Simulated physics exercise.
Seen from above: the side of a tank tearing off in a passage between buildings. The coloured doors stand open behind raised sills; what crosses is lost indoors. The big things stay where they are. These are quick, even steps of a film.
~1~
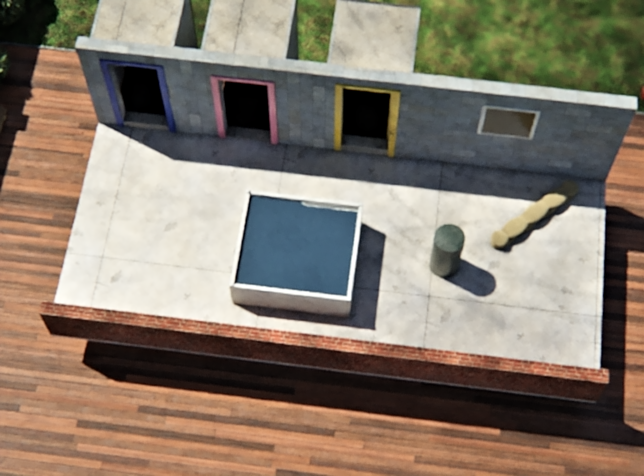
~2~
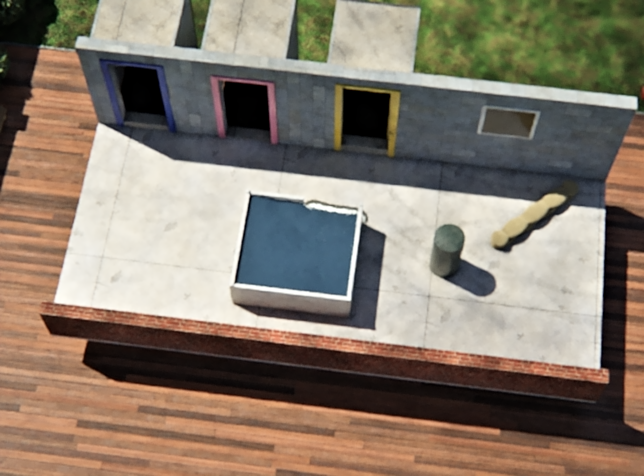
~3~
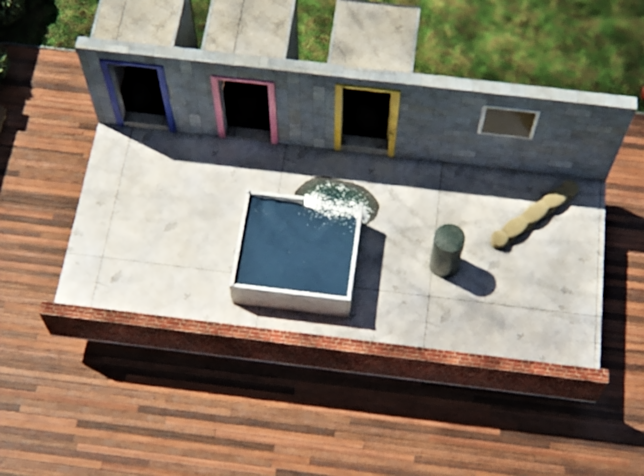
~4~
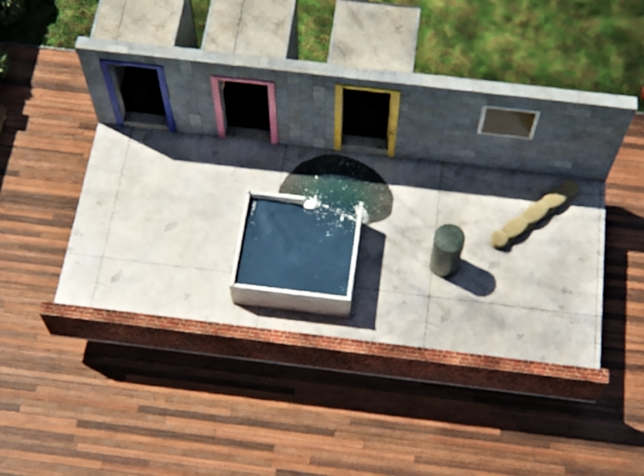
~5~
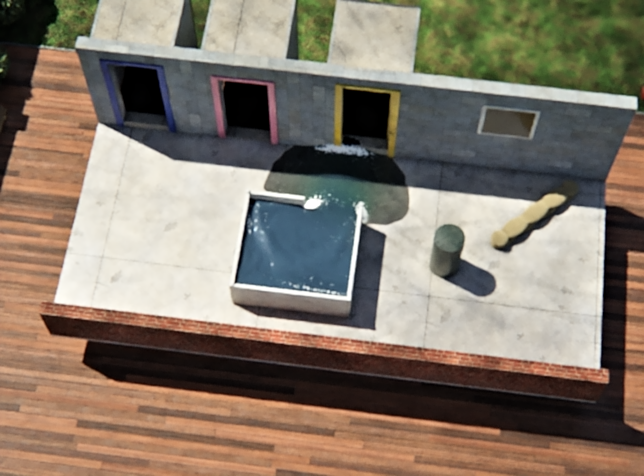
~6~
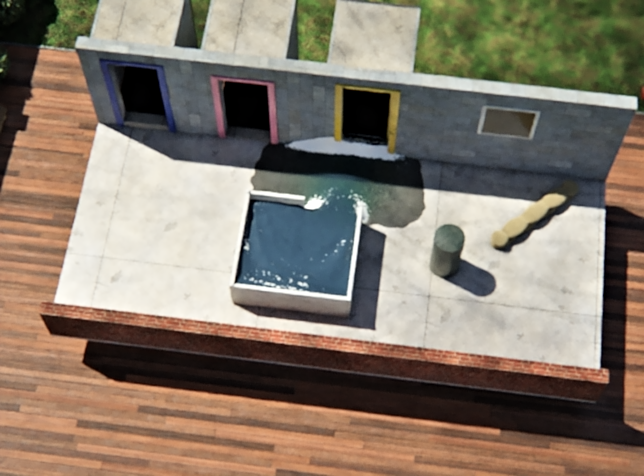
Water in an open, white-walled tank breaks out at its far side, spreading across the pale paving in a widening dark sheet until it reaches the wall by the yellow-framed doorway, while the level in the tank drops.
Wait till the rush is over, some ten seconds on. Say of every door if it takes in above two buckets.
The pink door lets in a lot; the blue door admits no more than that; the yellow door lets in a lot.
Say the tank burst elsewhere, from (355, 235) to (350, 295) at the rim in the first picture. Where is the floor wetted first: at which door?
It is the door marked yellow.
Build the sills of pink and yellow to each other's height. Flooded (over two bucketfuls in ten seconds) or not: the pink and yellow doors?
My reading: The pink one keeps below it, the yellow one is over.
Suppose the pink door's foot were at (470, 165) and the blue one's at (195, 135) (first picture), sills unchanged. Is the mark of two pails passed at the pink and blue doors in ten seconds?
In short: The pink one is over; the blue one lets less in.
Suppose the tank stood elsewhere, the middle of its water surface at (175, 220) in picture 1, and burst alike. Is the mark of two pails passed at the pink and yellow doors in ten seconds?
Then: Pink door takes more, yellow door is under.
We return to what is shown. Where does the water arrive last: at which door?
I say the blue door.
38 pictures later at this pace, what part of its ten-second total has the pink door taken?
About 90 per cent.
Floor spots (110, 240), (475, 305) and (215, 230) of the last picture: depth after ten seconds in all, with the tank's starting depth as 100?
Roughly 2, 2 and 2 per cent, in turn.
A moment on, water covers 15 % of the floor; the pink door under two buckets in, the blue door not reached, the yellow door over two buckets in.
Next, water covers 30 % of the floor; the pink door under two buckets in, the blue door wet at the sill, nothing in, the yellow door far over two buckets in.
Then, water covers 45 % of the floor; the pink door over two buckets in, the blue door wet at the sill, nothing in, the yellow door far over two buckets in.
Later, water covers 65 % of the floor; the pink door over two buckets in, the blue door wet at the sill, nothing in, the yellow door far over two buckets in.
In the end, water covers 80 % of the floor; the pink door over two buckets in, the blue door wet at the sill, nothing in, the yellow door far over two buckets in.
